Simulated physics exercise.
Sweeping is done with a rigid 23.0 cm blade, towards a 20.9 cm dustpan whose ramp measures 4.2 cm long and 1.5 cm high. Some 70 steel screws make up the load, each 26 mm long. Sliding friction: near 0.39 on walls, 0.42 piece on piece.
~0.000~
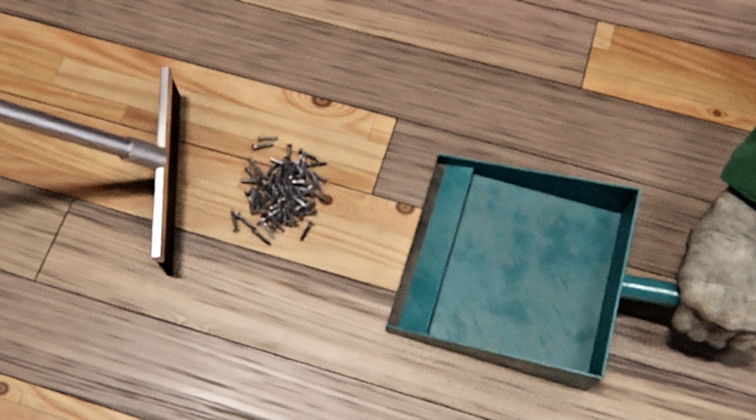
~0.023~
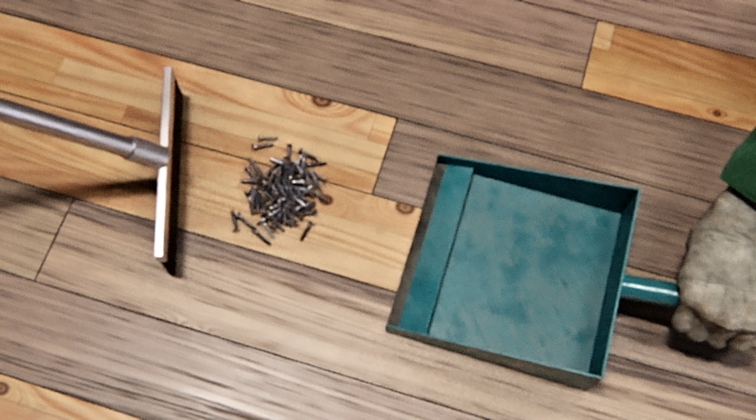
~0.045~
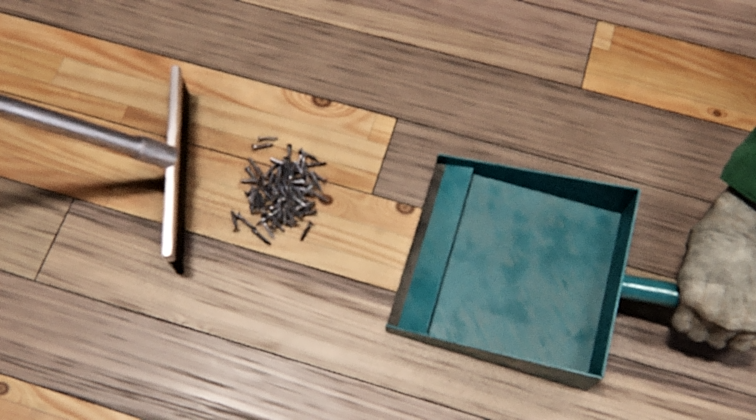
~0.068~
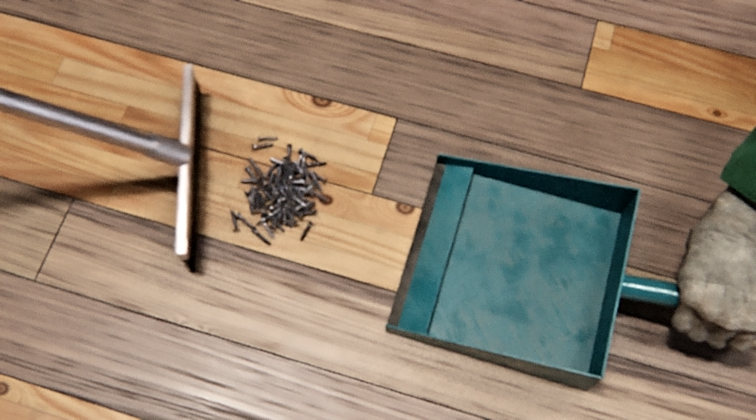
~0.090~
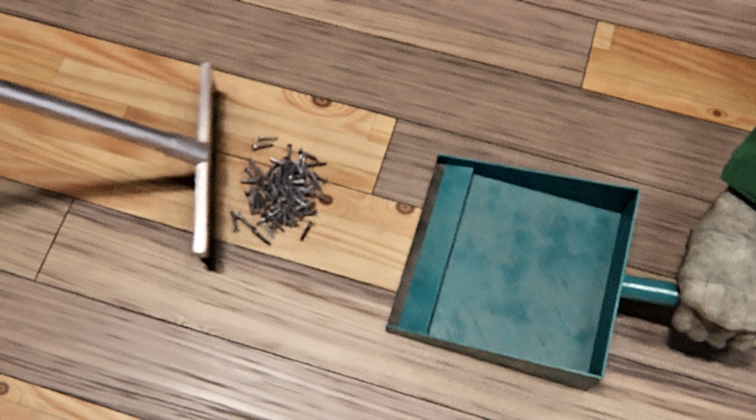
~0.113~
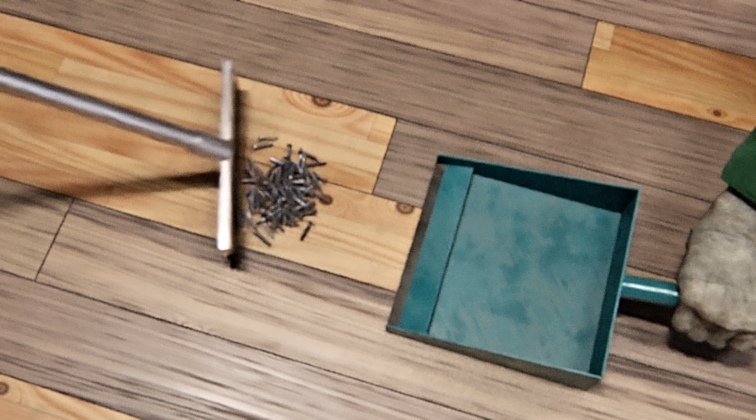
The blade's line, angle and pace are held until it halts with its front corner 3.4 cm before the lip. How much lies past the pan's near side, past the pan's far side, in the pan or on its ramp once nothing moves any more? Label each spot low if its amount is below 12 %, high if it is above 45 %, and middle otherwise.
Near side: Low, far side: Middle, pan: Middle.
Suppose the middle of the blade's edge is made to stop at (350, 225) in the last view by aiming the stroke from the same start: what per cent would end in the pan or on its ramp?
Close to 25 in a hundred.
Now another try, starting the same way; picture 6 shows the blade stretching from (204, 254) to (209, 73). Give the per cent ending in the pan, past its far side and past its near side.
Pan 10; far 30; near 0.
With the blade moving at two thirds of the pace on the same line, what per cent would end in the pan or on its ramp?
Then some 10 in a hundred.
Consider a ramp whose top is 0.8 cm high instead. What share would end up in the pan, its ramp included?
Estimate: About 30 in a hundred.
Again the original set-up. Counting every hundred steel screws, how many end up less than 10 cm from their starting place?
About 0 per cent.
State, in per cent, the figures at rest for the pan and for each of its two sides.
Tally in %: Near side 0; far side 35; pan 25.
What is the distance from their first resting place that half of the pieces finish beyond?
Near 18 cm.
After 0.20 s, middle of the blade 13 cm from the lip; 0 % over the lip, far side 5 %, near side 0 %.
Then, at 0.26 s, middle of the blade 8 cm from the lip; 0 % over the lip, far side 15 %, near side 0 %.
Then, at 0.46 s, middle of the blade 7 cm from the lip; 25 % over the lip, far side 35 %, near side 0 %.
At rest (1.6 s), near side 0 %, far side 35 %, pan 25 %, in front of the lip or behind the blade 40 %.
